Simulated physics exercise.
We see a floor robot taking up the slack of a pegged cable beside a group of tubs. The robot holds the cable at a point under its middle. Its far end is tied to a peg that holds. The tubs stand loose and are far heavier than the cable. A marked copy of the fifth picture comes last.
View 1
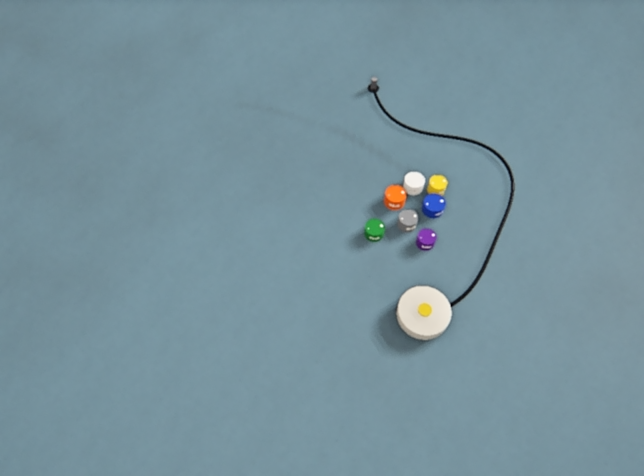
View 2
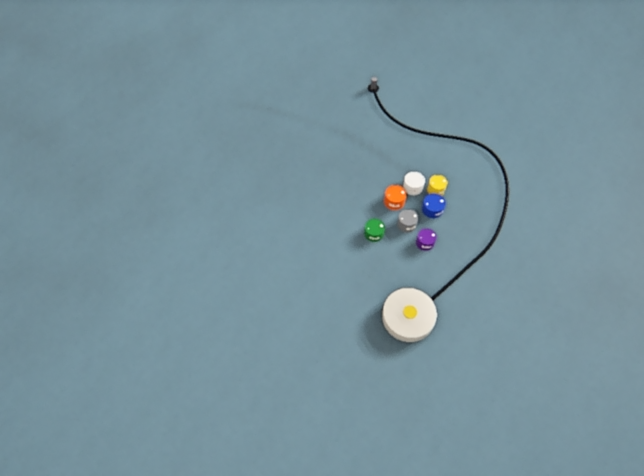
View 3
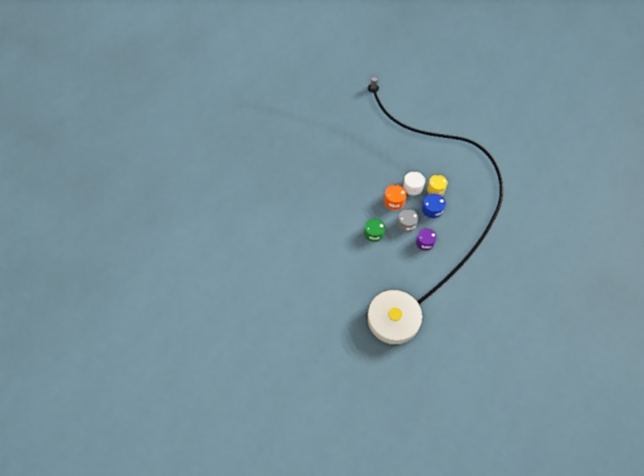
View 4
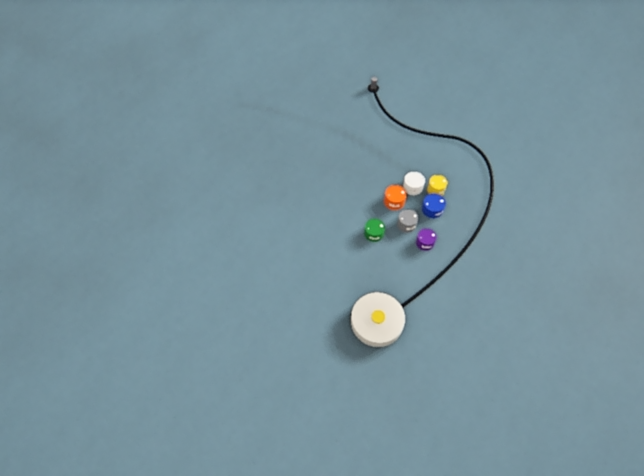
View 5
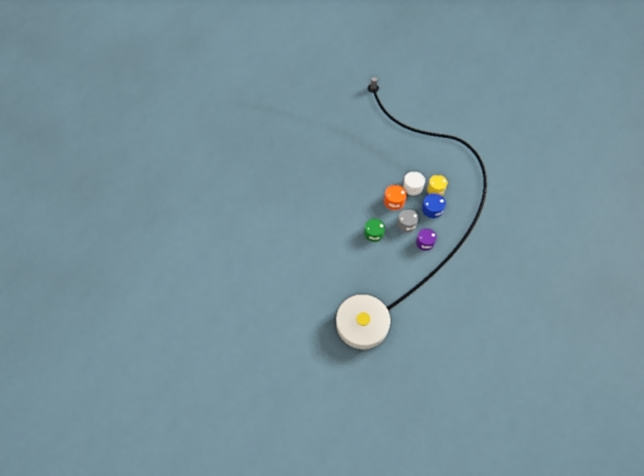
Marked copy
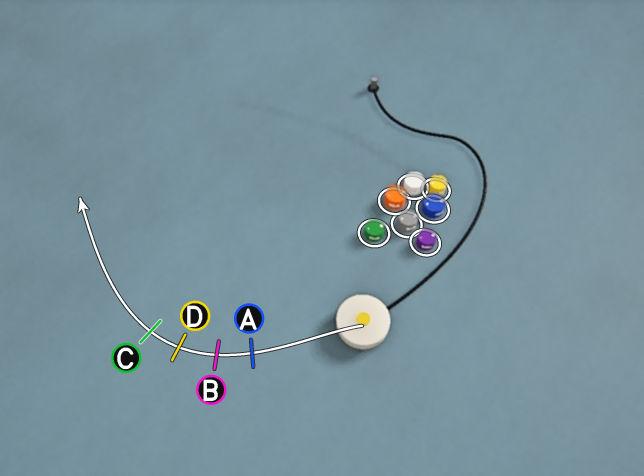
The footage shows a round white device with a yellow center sliding steadily left below a cluster of seven small colored tubs, while the black cable running from a fixed peg above them shifts left, its curve drawing closer around them.
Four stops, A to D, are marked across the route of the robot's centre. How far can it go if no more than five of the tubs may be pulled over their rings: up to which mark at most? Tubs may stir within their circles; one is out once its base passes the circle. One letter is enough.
Up to mark A.
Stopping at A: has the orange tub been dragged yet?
No.
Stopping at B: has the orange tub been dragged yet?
Yes.
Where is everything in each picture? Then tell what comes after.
In the first picture, blue tub (434, 206); white tub (414, 183); yellow tub (437, 186).
In the second picture, robot (409, 315); peg (374, 84).
In the third picture, robot (394, 318); purple tub (426, 240).
In the fourth picture, robot (378, 320); green tub (374, 230).
In the fifth picture, robot (363, 322); white tub (414, 183); yellow tub (437, 186); peg (374, 84).
On the marked copy, A at (252, 353); B at (217, 355); C at (151, 332); D at (179, 347); the route from (362, 326) via (160, 338) to (80, 198).
Following A. Soon after the start, robot (325, 332).
Later, robot (286, 343).
In the end, robot (251, 350); grey tub (405, 217); purple tub (398, 232); blue tub (417, 205); white tub (407, 181); yellow tub (423, 189); four over the rings.
As for the rest, B has seven over the rings; C has seven over the rings; D has seven over the rings.
